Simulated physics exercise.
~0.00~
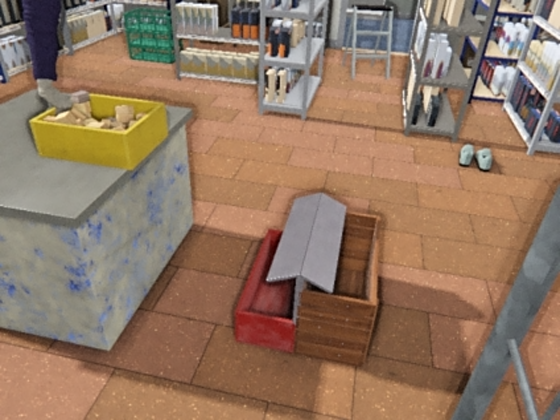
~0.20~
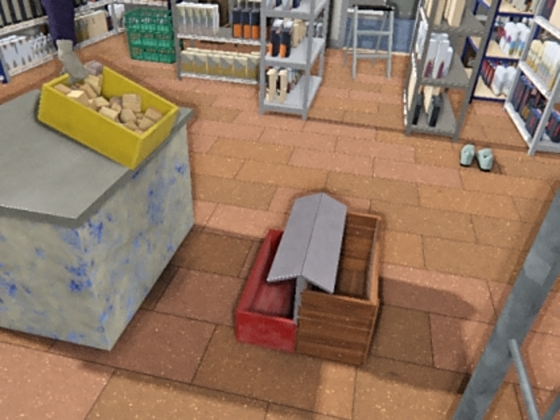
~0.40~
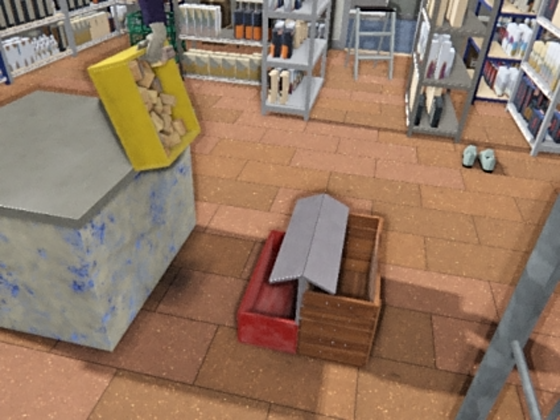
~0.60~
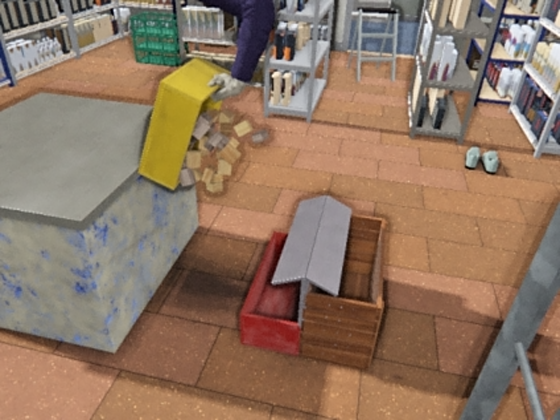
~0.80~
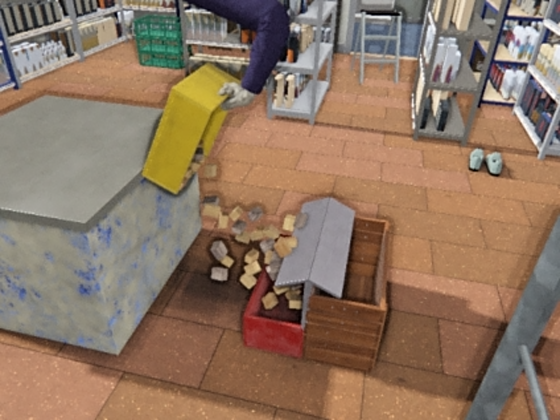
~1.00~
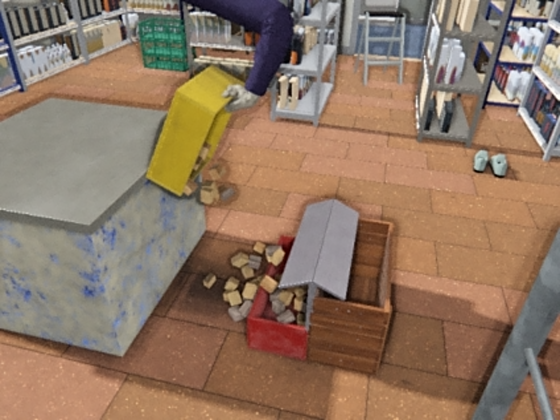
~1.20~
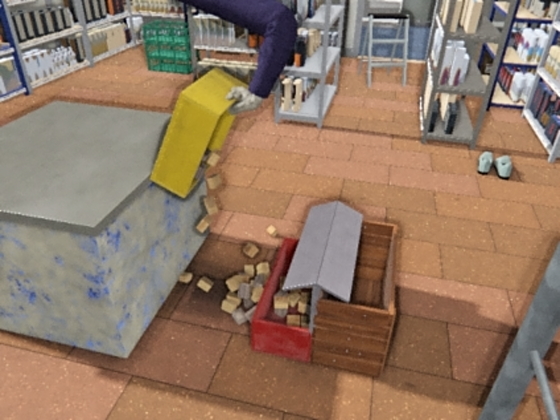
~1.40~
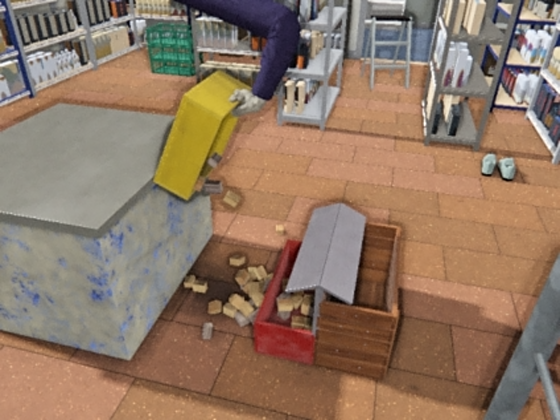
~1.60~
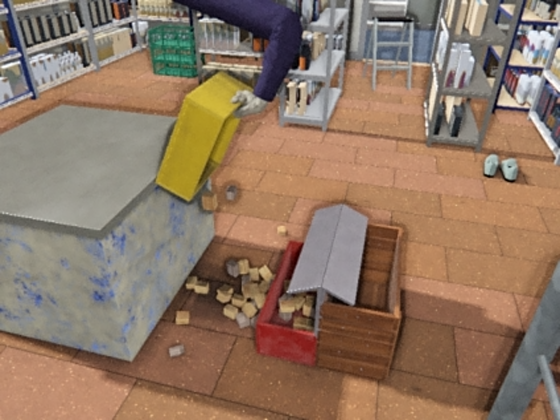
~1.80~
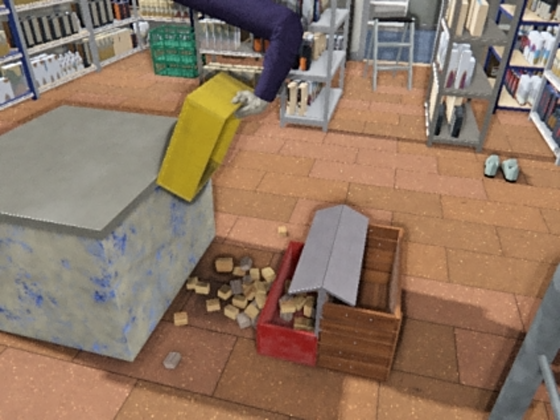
We see a gloved hand tip a yellow box of wooden blocks over a bench edge, spilling them toward a red trough joined to a wooden tub; some land in the trough, many scatter on the tiled floor before it, and the tub stays empty.
